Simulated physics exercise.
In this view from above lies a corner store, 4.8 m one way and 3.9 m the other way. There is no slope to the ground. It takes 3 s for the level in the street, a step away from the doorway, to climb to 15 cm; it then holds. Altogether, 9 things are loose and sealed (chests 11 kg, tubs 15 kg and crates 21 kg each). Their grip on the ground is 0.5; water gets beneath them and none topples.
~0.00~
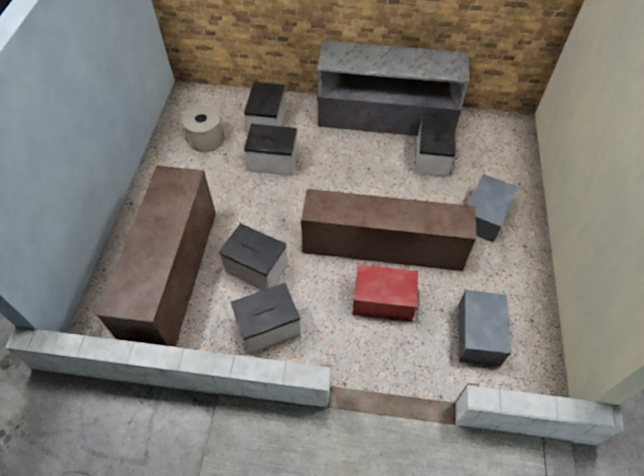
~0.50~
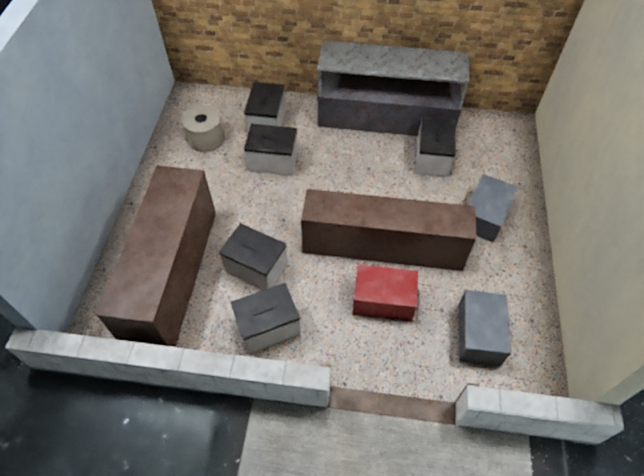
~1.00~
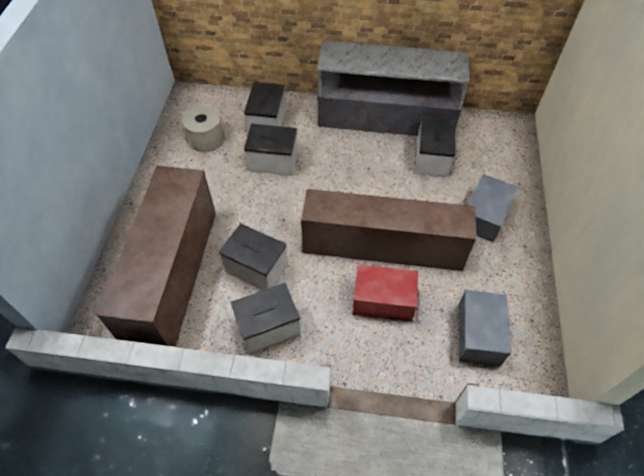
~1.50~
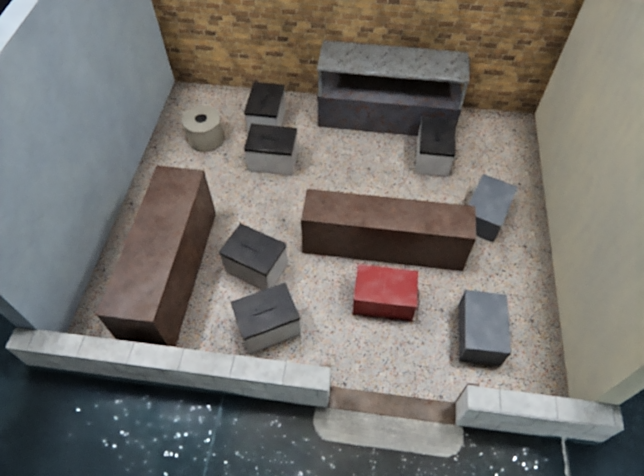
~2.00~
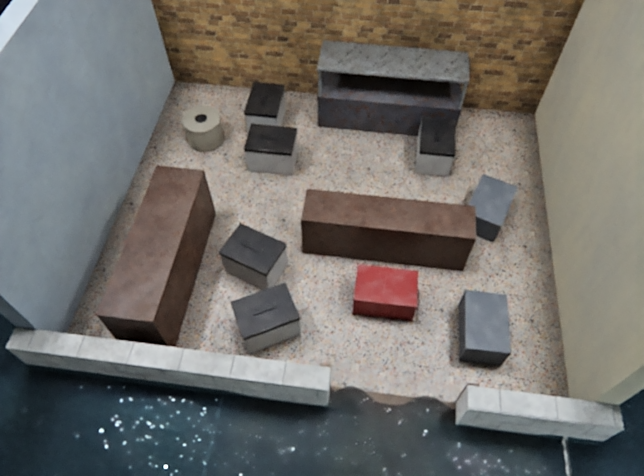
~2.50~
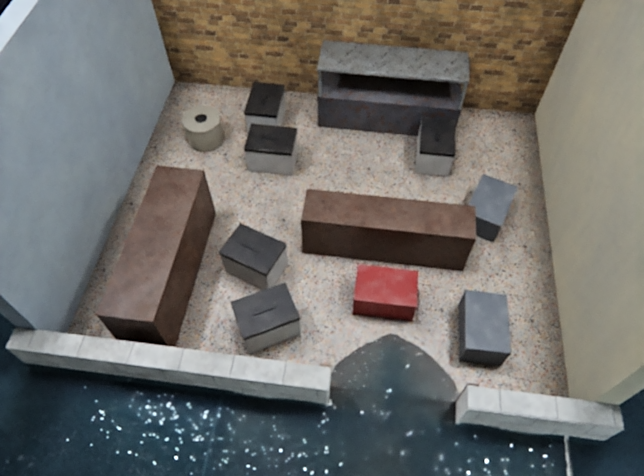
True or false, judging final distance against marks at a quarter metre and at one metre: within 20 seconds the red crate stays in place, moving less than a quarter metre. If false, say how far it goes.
False, over one metre.
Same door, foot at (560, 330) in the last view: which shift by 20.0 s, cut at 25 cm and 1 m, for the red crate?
Outcome: The red crate moves far off.
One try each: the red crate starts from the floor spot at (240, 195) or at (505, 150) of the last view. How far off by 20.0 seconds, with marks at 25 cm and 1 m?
First try it goes a bit, second try it goes a bit.
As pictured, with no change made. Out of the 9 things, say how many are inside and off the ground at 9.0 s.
1 at that moment.
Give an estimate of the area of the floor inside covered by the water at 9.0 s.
Close to 12 m2, I'd say.
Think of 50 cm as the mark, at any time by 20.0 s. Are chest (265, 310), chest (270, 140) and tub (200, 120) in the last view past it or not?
The first is higher, the second higher and the third lower.
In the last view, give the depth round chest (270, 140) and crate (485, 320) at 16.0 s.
Depth approx. 7 cm / 11 cm.
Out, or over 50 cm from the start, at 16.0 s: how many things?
At that moment it comes to 4.
After 4.0 s the red crate is near (387, 274), 0.1 m from its start, aground; 0 afloat.
After 9.0 s the red crate is near (282, 262), 1.1 m from its start, aground; 1 afloat.
After 16.0 s the red crate is near (284, 196), 1.5 m from its start, aground; 6 afloat.
After 20.0 s the red crate is near (284, 196), 1.5 m from its start, aground; 7 afloat.
